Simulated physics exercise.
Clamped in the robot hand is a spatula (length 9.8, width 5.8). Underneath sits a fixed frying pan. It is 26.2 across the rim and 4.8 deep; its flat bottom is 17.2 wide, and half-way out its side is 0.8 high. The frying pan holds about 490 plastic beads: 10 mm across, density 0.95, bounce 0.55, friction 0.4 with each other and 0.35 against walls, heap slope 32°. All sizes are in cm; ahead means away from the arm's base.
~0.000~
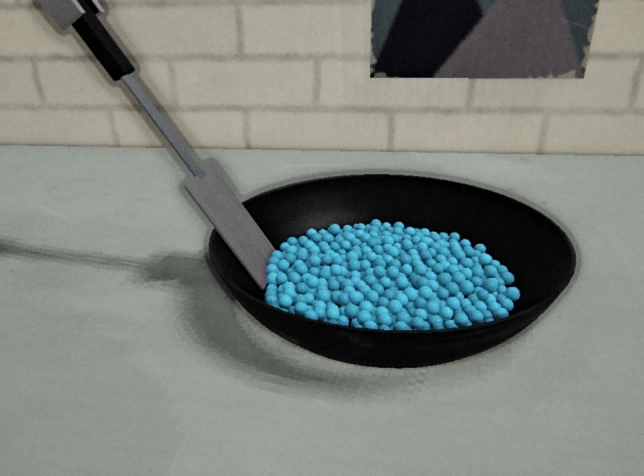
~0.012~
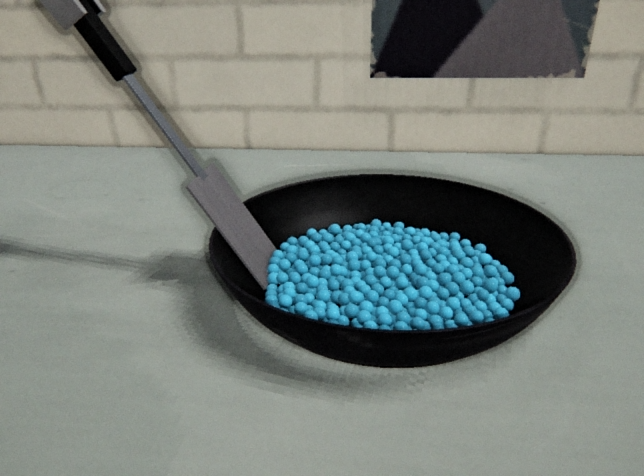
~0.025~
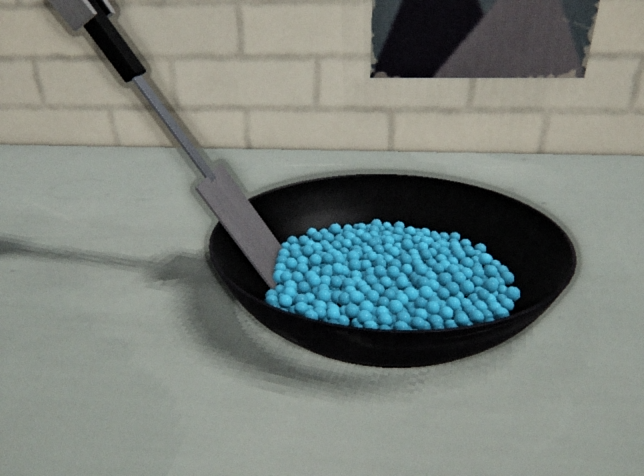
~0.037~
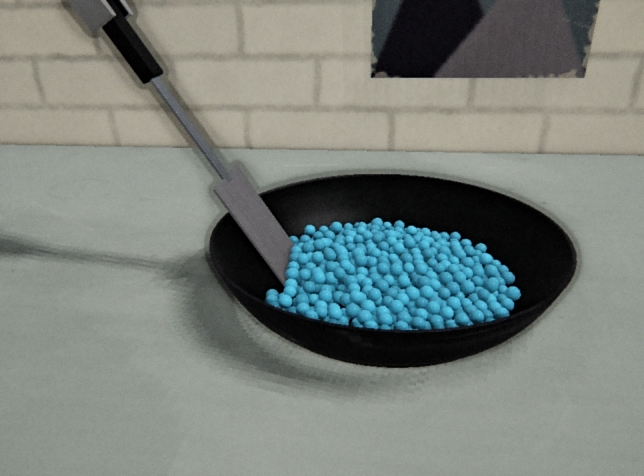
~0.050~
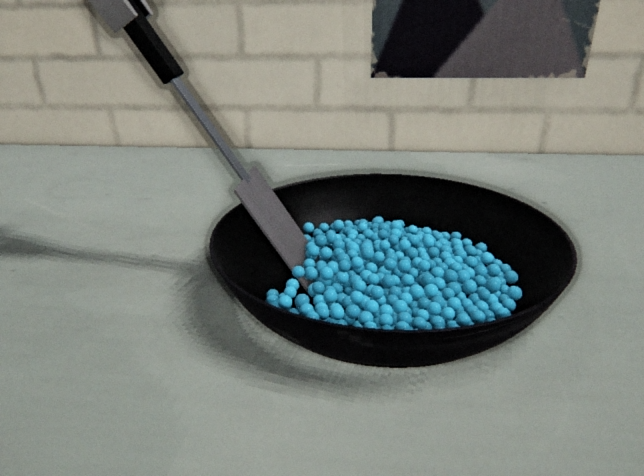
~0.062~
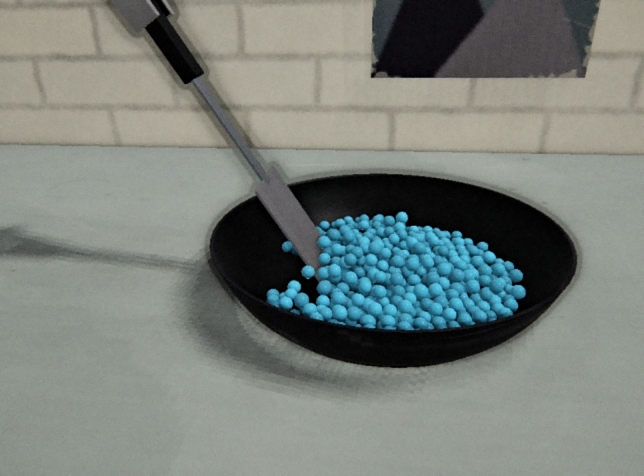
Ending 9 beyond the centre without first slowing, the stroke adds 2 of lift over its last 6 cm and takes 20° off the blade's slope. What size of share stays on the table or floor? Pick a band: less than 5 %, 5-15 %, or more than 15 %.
It falls in the band 5-15 %.
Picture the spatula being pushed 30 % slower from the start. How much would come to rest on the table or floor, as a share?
It would be near 5 per cent.
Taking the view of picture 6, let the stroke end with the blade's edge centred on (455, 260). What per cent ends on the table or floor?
Roughly 0 per cent.
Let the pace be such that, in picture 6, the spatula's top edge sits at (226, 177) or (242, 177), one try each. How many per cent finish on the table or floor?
Respectively, around 0 and 5 per cent.
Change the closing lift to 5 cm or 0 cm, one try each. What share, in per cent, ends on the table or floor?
Roughly 10 % and then 5 %.
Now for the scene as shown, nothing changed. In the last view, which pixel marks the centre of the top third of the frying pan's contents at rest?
(486, 273).
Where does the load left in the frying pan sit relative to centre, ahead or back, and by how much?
What stays is shifted forward by around 3.5 cm.
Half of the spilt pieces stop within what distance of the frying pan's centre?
About 26 cm out from the centre.
After 0.10 s, sloping 58°, highest piece 5 above the table; 487 in the frying pan.
After 0.13 s, sloping 53°, highest piece 6 above the table; 487 in the frying pan.
After 0.35 s, sloping 38°, highest piece 9 above the table; 453 in the frying pan, 27 on the table or floor, 7 on the blade or in flight.
After 1.40 s, sloping 38°, highest piece 4 above the table; 452 in the frying pan, 35 on the table or floor.
In the end, 452 in the frying pan, 35 on the table or floor. That is 7 % on the table or floor.
